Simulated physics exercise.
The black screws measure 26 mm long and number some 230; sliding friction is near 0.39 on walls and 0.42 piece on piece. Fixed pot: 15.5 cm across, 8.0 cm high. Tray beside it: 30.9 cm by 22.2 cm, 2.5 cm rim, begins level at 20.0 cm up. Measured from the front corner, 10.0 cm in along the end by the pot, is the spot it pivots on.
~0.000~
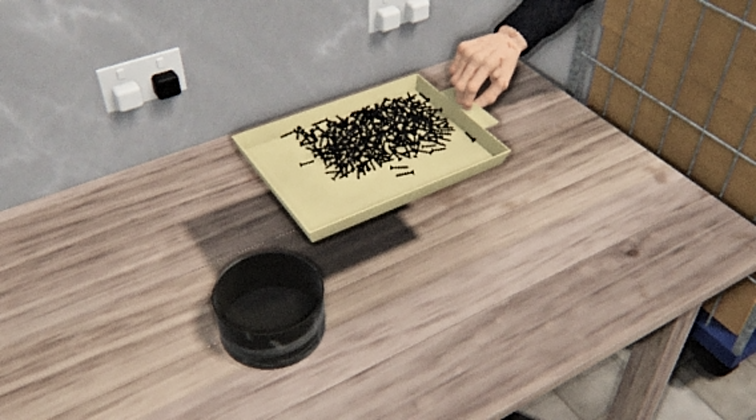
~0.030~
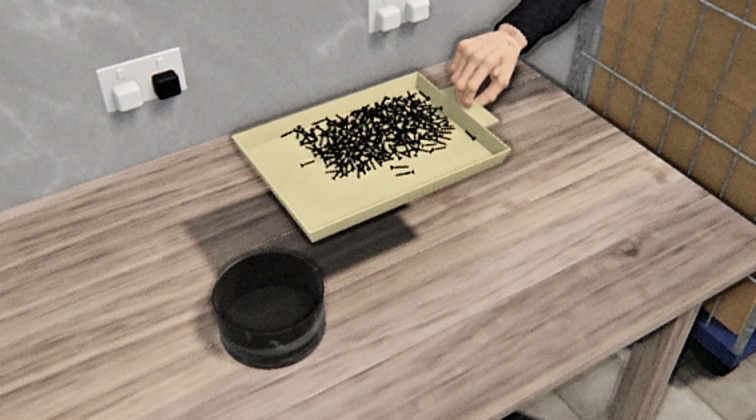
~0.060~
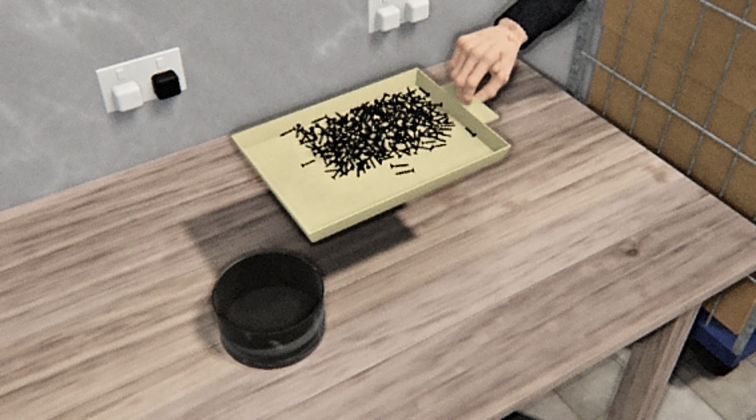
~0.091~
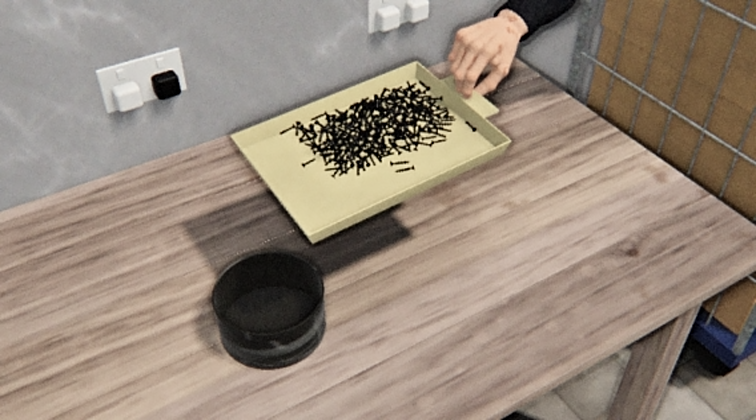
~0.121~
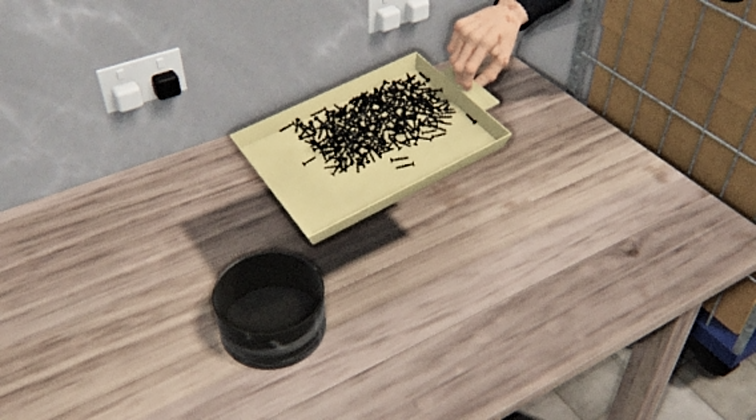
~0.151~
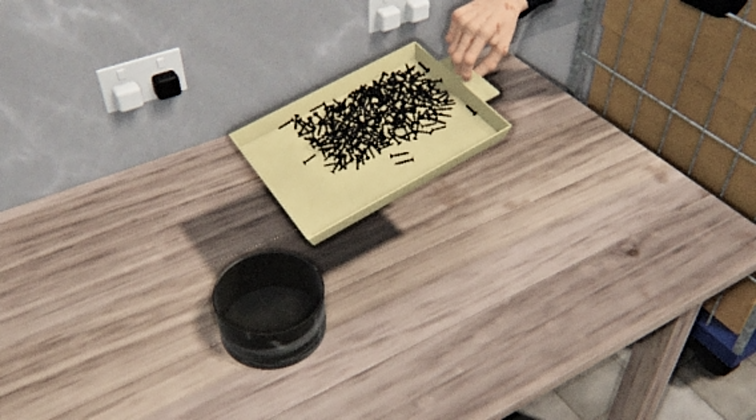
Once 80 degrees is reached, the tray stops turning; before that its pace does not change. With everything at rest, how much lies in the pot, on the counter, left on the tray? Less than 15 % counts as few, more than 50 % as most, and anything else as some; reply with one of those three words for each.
Here it is: Pot: Most, counter: Some, left on the tray: Few.
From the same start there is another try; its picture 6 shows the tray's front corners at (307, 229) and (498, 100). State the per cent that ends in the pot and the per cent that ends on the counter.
Per cent by place - pot 15, counter 85.
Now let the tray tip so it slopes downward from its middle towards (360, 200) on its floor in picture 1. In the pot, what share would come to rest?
Roughly 30 % of the pieces.
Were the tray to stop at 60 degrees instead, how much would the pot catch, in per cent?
In that case it comes to about 50 in a hundred.
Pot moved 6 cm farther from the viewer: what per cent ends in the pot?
30 per cent.
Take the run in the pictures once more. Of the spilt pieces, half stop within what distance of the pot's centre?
About 16 cm from the centre.
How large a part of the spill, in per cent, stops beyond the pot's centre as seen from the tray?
About 90 percent of the spill.
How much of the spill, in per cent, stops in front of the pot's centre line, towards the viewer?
Some 80 per cent.
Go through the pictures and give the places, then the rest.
In the first frame, tray tilt 0 degrees, front corners at (312, 227) and (503, 149); middle of the pieces at (377, 137); pot at (268, 291).
In the second frame, tray tilt 0 degrees, front corners at (312, 227) and (503, 148); middle of the pieces at (377, 136).
In the third frame, tray tilt 2 degrees, front corners at (311, 228) and (503, 145); middle of the pieces at (377, 133).
In the fourth frame, tray tilt 4 degrees, front corners at (311, 229) and (503, 140), lowest corner left front; middle of the pieces at (376, 130).
In the fifth frame, tray tilt 7 degrees, front corners at (311, 231) and (504, 133), lowest corner left front; middle of the pieces at (376, 124).
In the sixth frame, tray tilt 11 degrees, front corners at (310, 233) and (504, 125), lowest corner left front; middle of the pieces at (376, 119); pot at (269, 291). Its pace works out near 115 degrees a second.
Then, at 0.45 s, tilt 45 degrees; the tray holds 100 %, the pot 0 %.
After 0.64 s, tilt 67 degrees; the tray holds 90 %, the pot 0 %.
Then, at 0.96 s, tilt 80 degrees; the tray holds 5 %, the pot 55 %.
In the end, at 1.9 s, pot 60 %, counter 35 %, tray 5 %.
